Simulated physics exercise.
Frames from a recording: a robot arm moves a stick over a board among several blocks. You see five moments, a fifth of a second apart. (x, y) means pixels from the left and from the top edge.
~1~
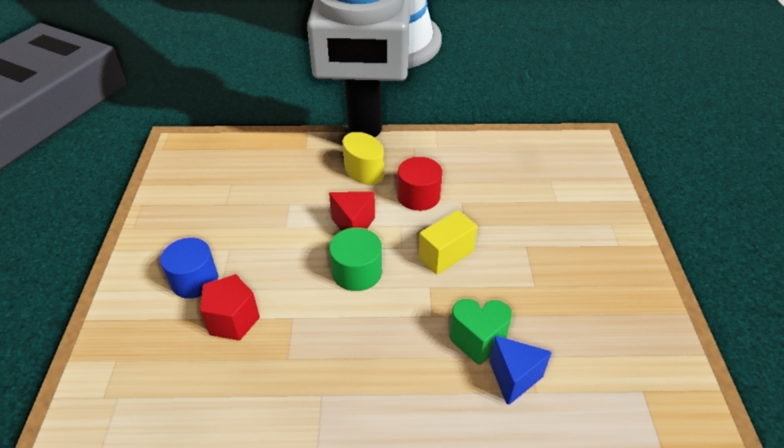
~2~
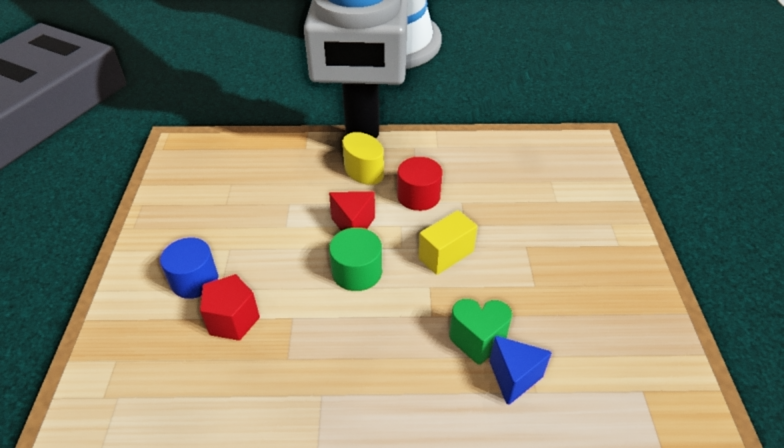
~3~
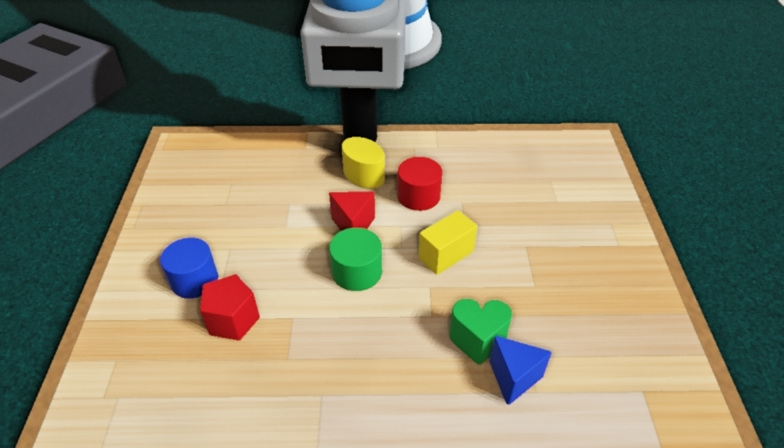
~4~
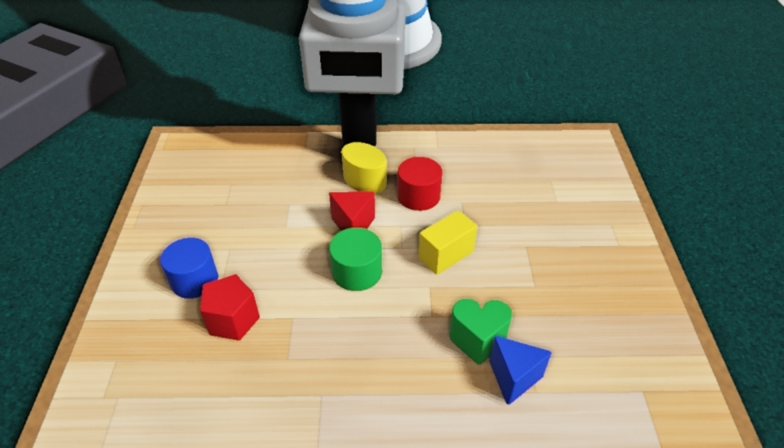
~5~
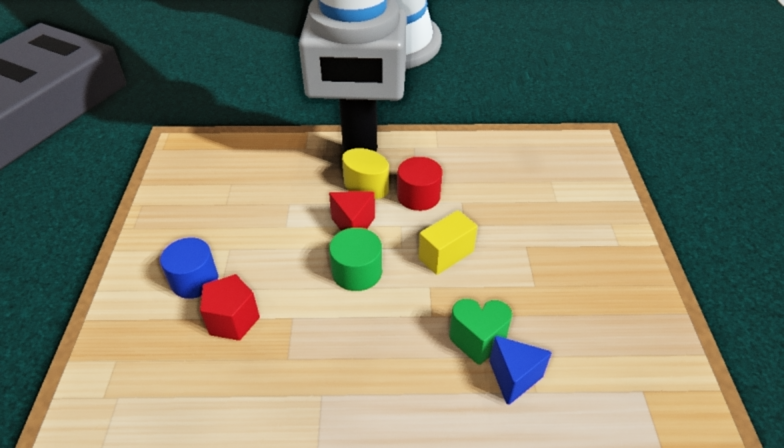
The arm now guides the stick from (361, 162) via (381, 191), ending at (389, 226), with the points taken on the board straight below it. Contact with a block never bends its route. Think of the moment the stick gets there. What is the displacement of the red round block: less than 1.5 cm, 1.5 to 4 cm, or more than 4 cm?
Distance: Less than 1.5 cm.
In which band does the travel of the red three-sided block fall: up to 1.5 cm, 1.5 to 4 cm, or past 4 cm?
Band: 1.5 to 4 cm.
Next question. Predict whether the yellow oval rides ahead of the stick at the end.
It keeps leading.
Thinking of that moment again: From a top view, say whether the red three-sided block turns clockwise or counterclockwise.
It turns round clockwise.
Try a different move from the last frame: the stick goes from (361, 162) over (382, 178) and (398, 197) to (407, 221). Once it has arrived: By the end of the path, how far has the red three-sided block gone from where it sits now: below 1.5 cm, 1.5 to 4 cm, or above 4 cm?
1.5-4 cm.
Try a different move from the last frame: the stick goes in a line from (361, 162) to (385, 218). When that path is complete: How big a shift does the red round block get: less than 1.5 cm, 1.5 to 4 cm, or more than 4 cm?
Result: Under 1.5 cm.
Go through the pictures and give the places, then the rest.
In the first picture, stick tip at (365, 130); block tops, red three-sided block at (352, 201); green round block at (356, 246); yellow oval at (363, 145); red round block at (420, 170).
In the second picture, stick at (363, 133); blocks unchanged.
In the third picture, stick at (361, 138); yellow oval at (363, 150).
In the fourth picture, stick at (360, 143); yellow oval at (364, 155).
In the fifth picture, stick at (360, 149); red three-sided block at (352, 201); green round block at (356, 246); yellow oval at (365, 160); red round block at (420, 170).
What follows on the original path. One third of the way, stick at (375, 168); yellow oval at (375, 181).
Two thirds of the way, stick at (384, 189); red three-sided block at (349, 215), turned 65° clockwise; yellow oval at (383, 205); red round block at (425, 172).
At the end, stick at (389, 212); red three-sided block at (343, 217), turned 70° clockwise; green round block at (352, 252); yellow oval at (390, 230); red round block at (425, 172).
